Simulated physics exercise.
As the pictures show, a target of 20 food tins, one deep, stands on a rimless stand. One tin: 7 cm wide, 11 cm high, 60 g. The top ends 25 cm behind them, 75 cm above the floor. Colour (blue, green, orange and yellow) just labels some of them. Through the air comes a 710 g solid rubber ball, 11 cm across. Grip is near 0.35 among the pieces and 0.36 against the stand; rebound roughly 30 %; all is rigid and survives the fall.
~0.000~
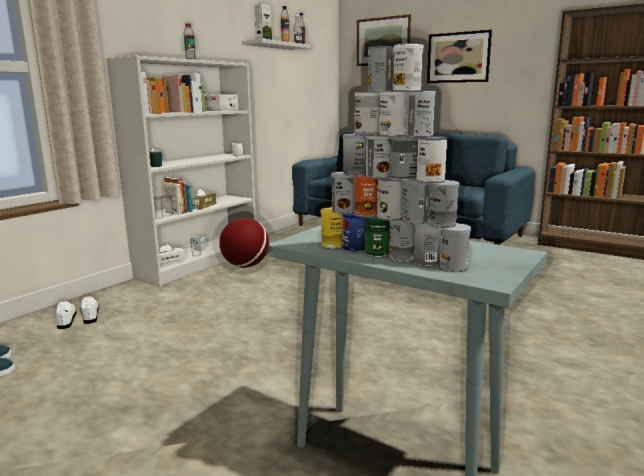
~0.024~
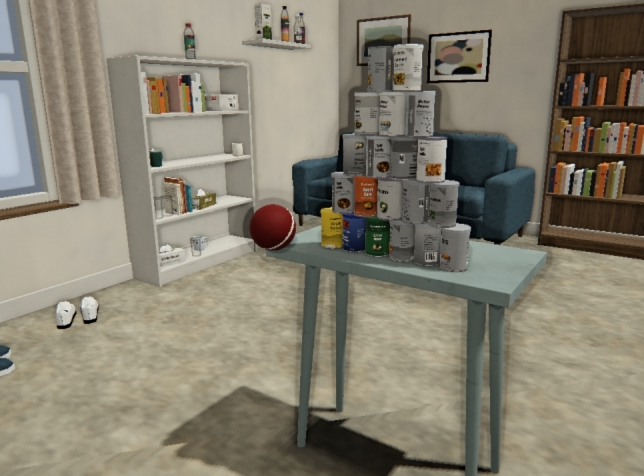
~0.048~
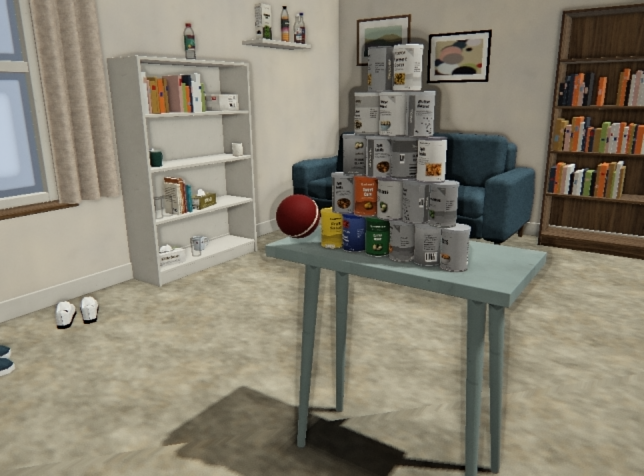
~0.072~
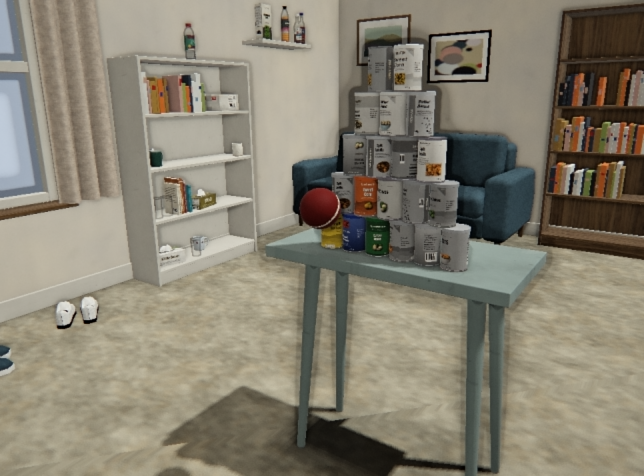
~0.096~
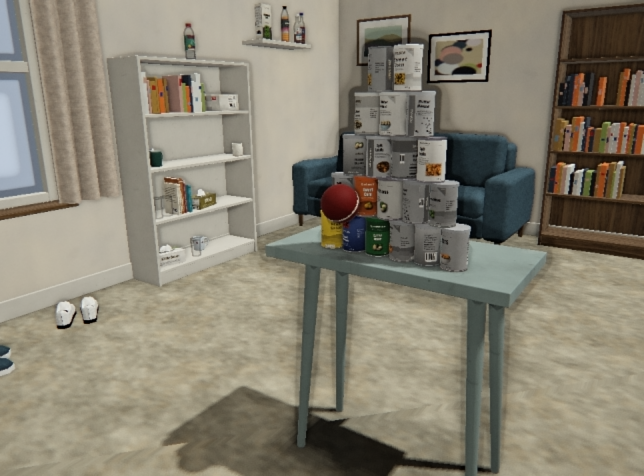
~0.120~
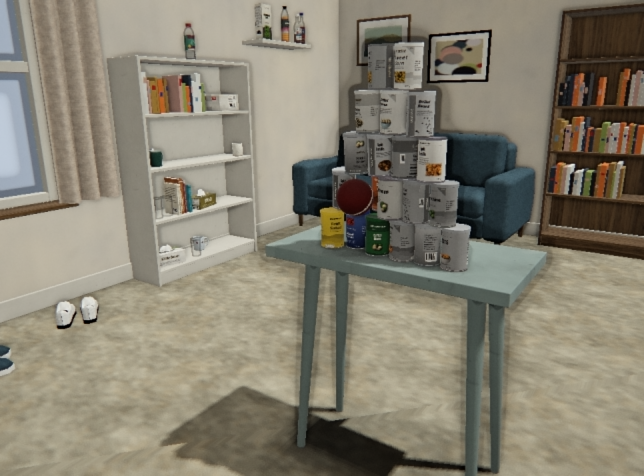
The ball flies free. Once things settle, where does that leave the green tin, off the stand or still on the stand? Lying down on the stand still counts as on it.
That tin remains on top.
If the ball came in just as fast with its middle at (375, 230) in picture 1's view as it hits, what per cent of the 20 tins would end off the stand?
Then 50 per cent.
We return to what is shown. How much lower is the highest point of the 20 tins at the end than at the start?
About 0 cm.
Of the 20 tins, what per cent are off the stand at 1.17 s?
At that moment 25 per cent.
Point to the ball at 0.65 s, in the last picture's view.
Around (498, 310).
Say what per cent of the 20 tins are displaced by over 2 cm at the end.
Shifted: 45 per cent.
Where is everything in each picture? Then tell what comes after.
In the first picture (pixels give the middle of a visible side), ball (244, 243) 42 cm from contact, 4.1 m/s; green tin (378, 238); orange tin (368, 197); blue tin (361, 234); none has stirred.
The second picture shows ball (273, 227) 32 cm from contact, 4.0 m/s; green tin (378, 238).
The third picture shows ball (298, 217) 23 cm from contact, 4.0 m/s; green tin (378, 238).
The fourth picture shows ball (320, 209) 13 cm from contact, 4.0 m/s; green tin (378, 238).
The fifth picture shows ball (340, 204) 36 mm from contact, 4.0 m/s; green tin (378, 238).
The sixth picture shows ball (355, 198) after contact, 2.8 m/s; green tin (378, 238); blue tin (365, 230) 27 mm from its place; movement in 6 of them.
After 0.30 s, ball still moving; none of the 20 tins off the stand, 9 disturbed; green tin unmoved; blue tin 46° from how it stood.
After 0.65 s, ball still moving; 3 of the 20 tins off the stand; green tin unmoved; orange tin on its side.
After 1.17 s, ball still moving; 5 of the 20 tins off the stand; green tin unmoved; blue tin on its side.
In the end (2.2 s), ball rolling away; 5 of the 20 tins off the stand; green tin unmoved; blue tin on its side; orange tin on its side. From the last view, middles, green tin near (378, 235), blue tin near (335, 226).
